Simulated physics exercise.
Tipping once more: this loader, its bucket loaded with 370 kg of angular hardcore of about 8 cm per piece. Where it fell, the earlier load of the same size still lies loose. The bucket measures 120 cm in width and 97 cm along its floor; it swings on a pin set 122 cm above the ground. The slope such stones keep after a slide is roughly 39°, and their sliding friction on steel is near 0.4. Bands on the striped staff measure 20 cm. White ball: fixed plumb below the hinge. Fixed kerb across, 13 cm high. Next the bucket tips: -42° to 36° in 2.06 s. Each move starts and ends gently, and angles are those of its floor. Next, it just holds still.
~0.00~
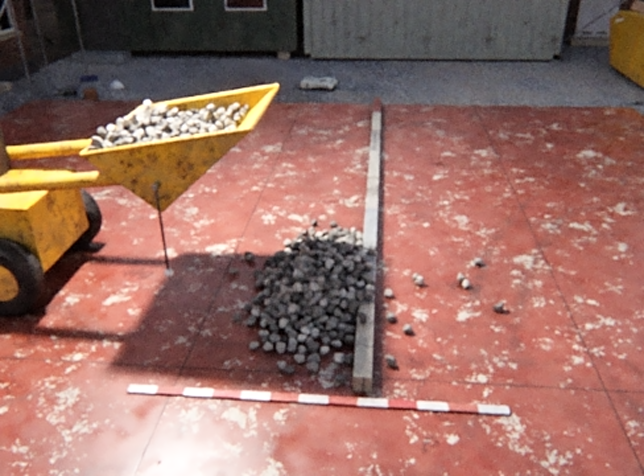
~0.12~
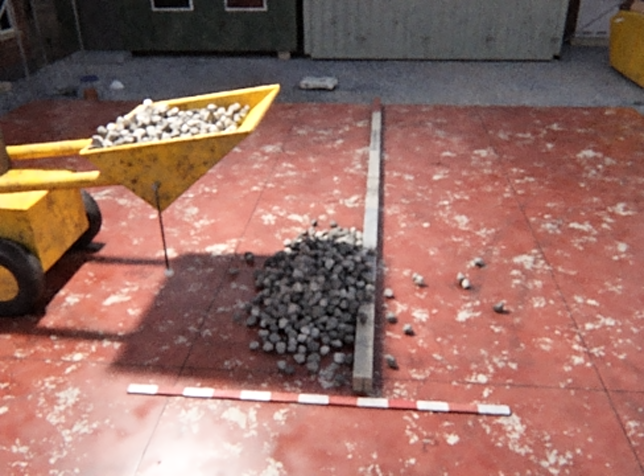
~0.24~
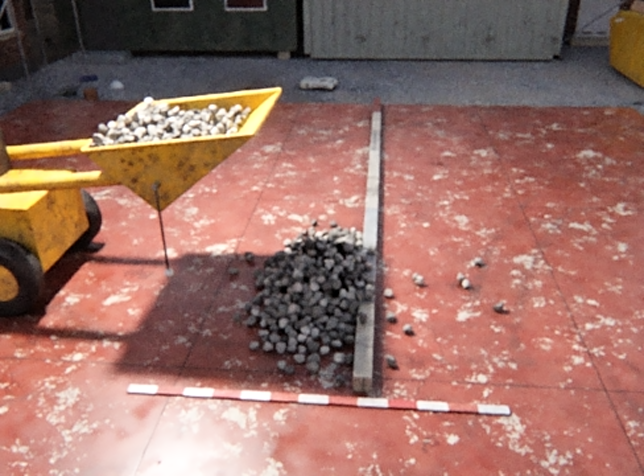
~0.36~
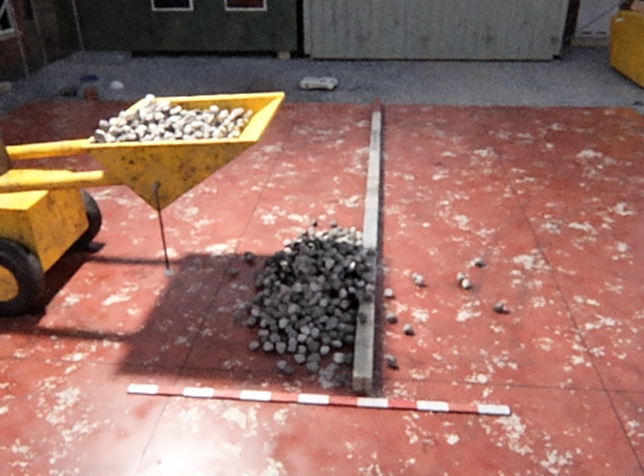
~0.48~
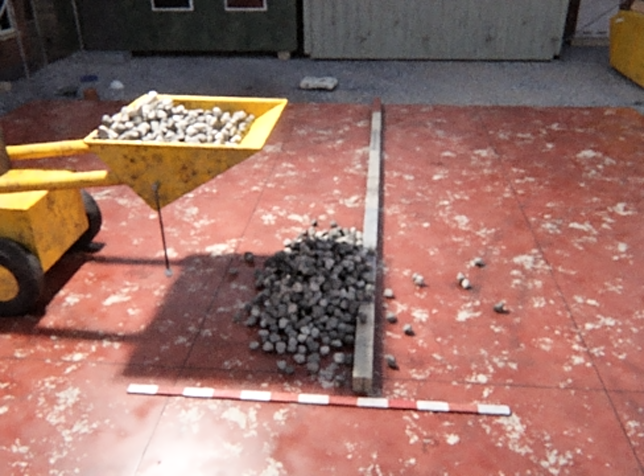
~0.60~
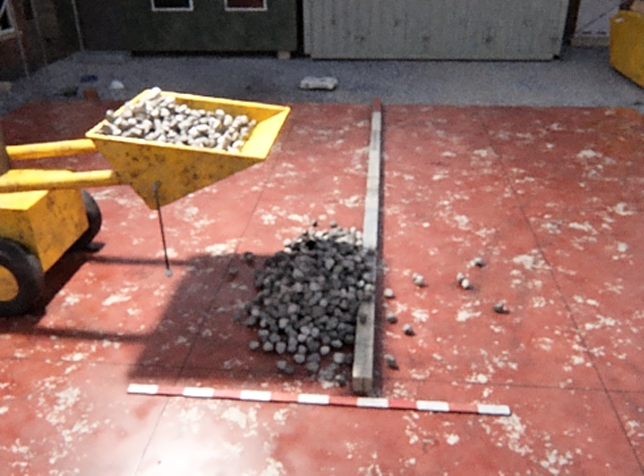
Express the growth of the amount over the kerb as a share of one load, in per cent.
Roughly 1 per cent of a load.
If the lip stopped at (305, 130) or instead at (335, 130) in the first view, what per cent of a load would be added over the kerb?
Some 25 percent, and then 65 percent.
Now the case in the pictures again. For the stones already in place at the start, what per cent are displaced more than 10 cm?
Roughly 0 percent.
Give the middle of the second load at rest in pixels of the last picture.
Their centre rests close to (288, 273).
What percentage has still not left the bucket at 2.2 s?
Close to 55 in a hundred.
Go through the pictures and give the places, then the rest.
In the first frame, the bucket is at -42°, its lip at (250, 129); the top of the load is at (194, 112). The earlier load is highest near (317, 264), 28 cm above ground level, 98 % on this side of the kerb, 2 % over the kerb.
In the second frame, lip at (251, 131), floor tilted -41°, highest stones at (194, 113); the stones move at 0.0 m/s on average.
In the third frame, the bucket is at -39°, its lip at (254, 135); the top of the load is at (176, 113); the stones move at 0.1 m/s on average.
In the fourth frame, lip at (257, 141), floor tilted -36°, highest stones at (157, 111); the stones move at 0.1 m/s on average.
In the fifth frame, lip at (261, 149), floor tilted -31°, highest stones at (142, 108); the stones move at 0.2 m/s on average.
In the sixth frame, lip at (265, 159), floor tilted -26°, highest stones at (144, 103); the stones move at 0.2 m/s on average.
After 1.5 s the floor is at 24°; in per cent of one load, 100 in the bucket, 98 on this side of the kerb, 2 over the kerb; the foremost stones are at (443, 290).
After 2.2 s the floor is at 36°; in per cent of one load, 56 in the bucket, 143 on this side of the kerb, 2 over the kerb; the foremost stones are at (443, 290).
After 2.5 s the floor is at 36°; in per cent of one load, 16 in the bucket, 182 on this side of the kerb, 2 over the kerb; the foremost stones are at (443, 290).
After 5.2 s the floor is at 36°; in per cent of one load, 0 in the bucket, 197 on this side of the kerb, 3 over the kerb; the foremost stones are at (450, 284). Net gain over the kerb, 1.
